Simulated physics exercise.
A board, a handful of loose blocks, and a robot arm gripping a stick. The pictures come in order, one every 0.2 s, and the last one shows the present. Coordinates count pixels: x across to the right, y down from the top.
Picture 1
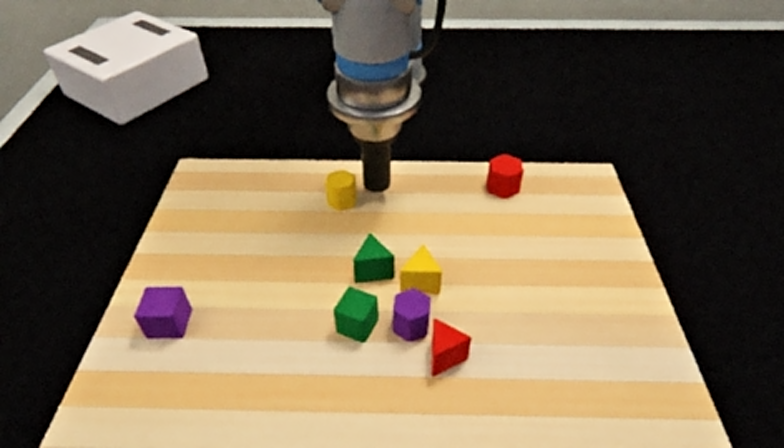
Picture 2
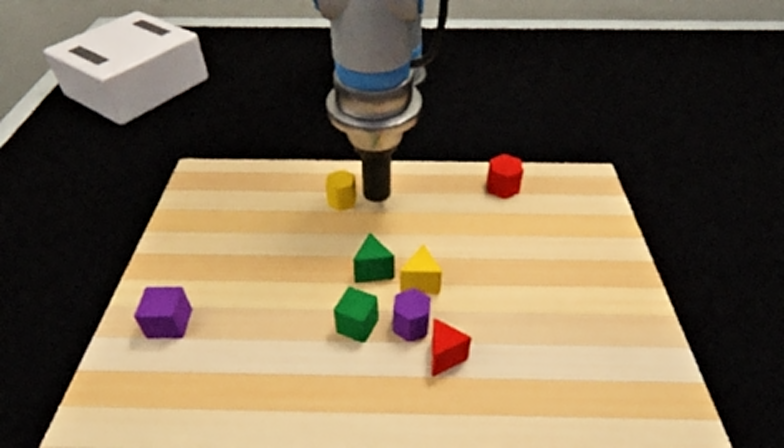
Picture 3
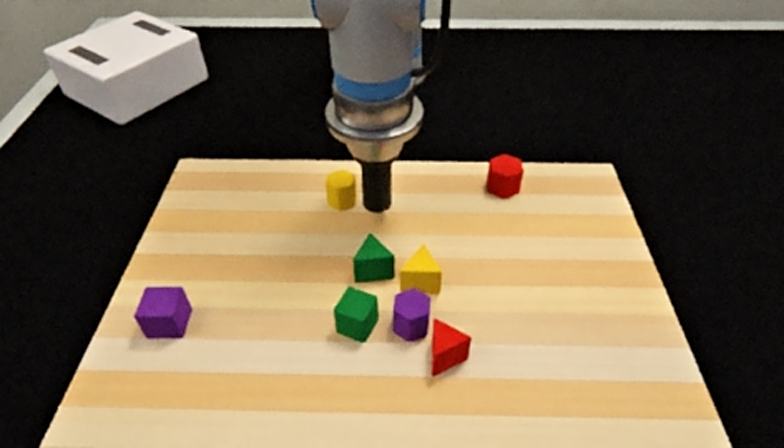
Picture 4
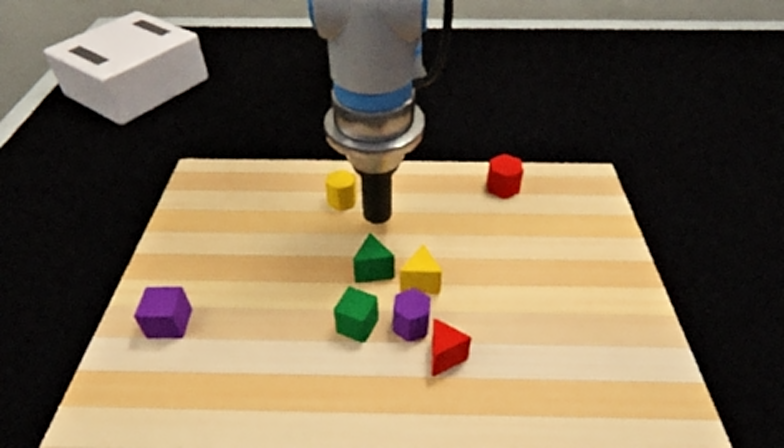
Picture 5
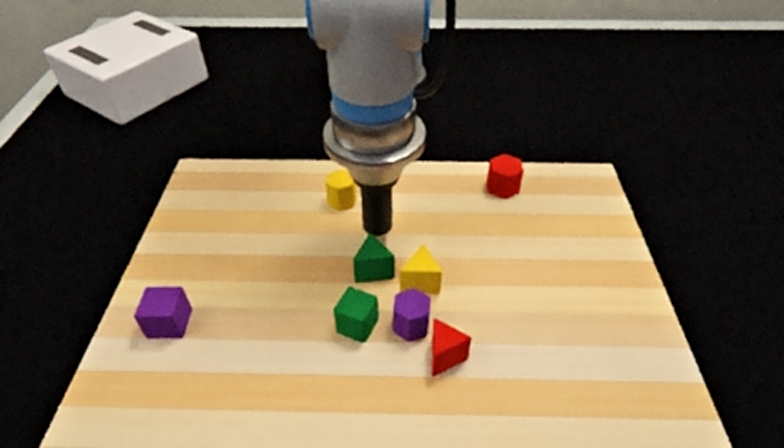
A robot arm holding a dark stick moved slowly down the striped wooden board, from beside the yellow block to just behind the green triangle, while all the colored blocks stayed still.
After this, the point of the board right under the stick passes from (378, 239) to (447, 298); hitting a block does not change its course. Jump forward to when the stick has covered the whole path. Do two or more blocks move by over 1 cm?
The answer is no.
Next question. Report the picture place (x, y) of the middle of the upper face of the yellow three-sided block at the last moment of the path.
At pixel (447, 299).
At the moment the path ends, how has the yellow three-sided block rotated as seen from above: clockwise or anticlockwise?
It turns round clockwise.
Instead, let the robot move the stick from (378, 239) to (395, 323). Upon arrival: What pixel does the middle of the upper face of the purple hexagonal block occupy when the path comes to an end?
Just about (427, 318).
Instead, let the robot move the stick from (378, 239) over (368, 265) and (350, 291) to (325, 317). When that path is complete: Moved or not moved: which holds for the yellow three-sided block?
When the path is over, the yellow three-sided block is still on its spot.
What follows on the original path. One third of the way, stick (401, 244); nothing pushed yet.
Two thirds of the way, stick (424, 264); yellow three-sided block (432, 275), turned 45° clockwise.
At the end, stick (448, 285); green three-sided block not moved; yellow three-sided block (447, 299), turned 75° clockwise.
